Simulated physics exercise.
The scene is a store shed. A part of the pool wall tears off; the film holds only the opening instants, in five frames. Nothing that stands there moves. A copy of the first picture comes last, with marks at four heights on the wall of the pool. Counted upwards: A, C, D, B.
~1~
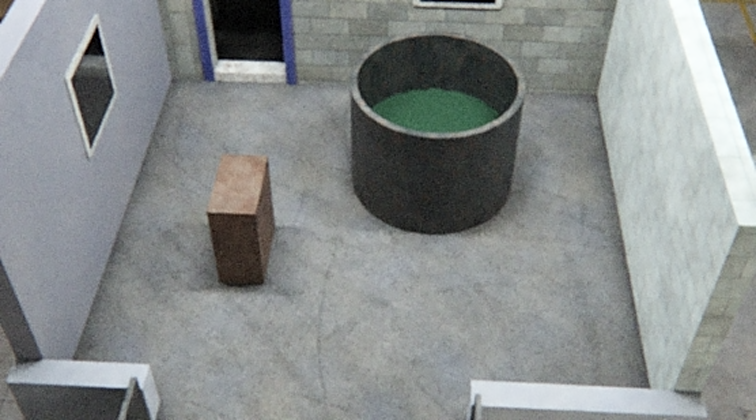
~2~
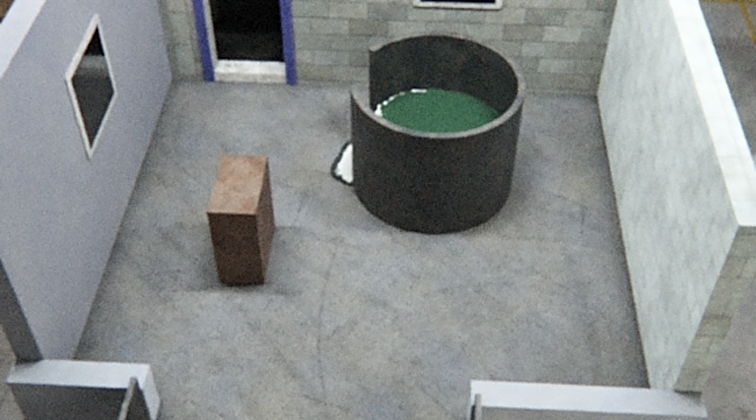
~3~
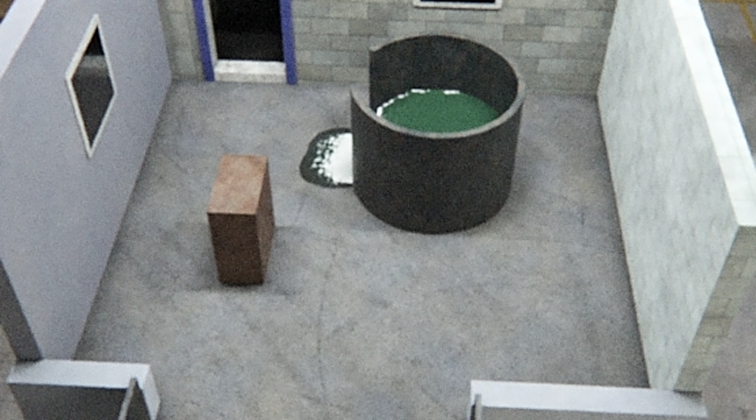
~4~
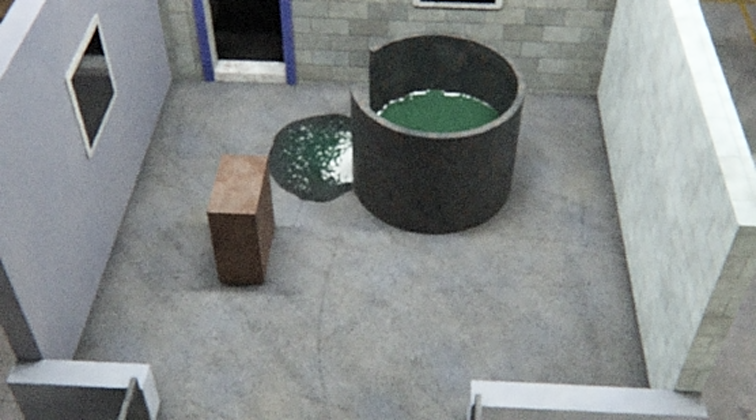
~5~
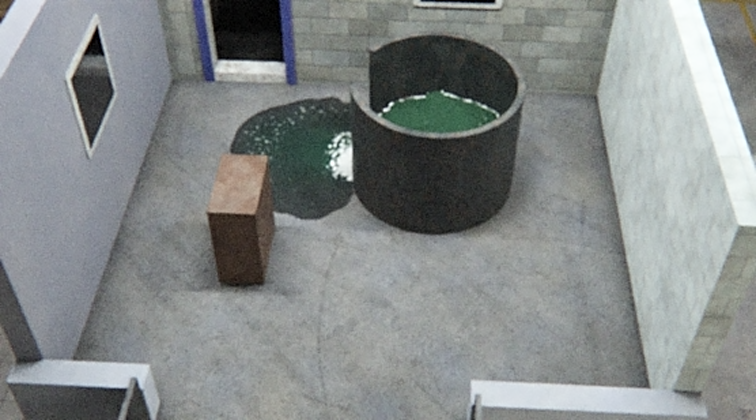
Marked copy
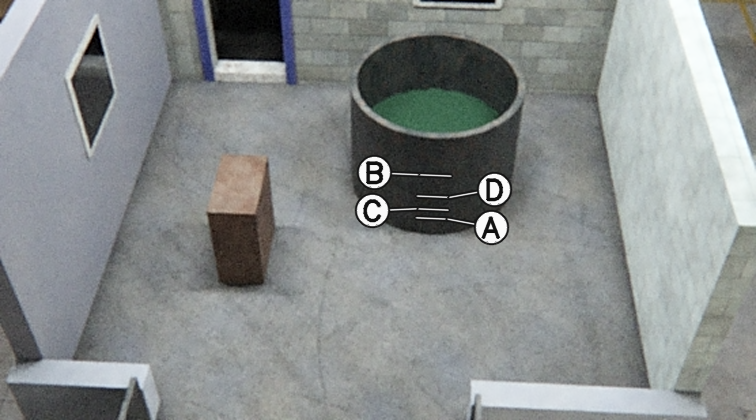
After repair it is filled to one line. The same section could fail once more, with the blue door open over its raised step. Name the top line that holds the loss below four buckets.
The answer is mark D.
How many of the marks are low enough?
Three of them.
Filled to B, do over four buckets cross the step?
Yes, it does.
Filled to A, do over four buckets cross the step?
No.
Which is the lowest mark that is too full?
Here it is mark B.
In white, A at (431, 218); B at (434, 175); C at (432, 209); D at (433, 196); from the bottom up A, C, D, B.
For mark A, nothing gets over.
For mark B, about 11 bucketfuls get in.
For mark C, nothing gets over.
For mark D, a bucket or two gets in.
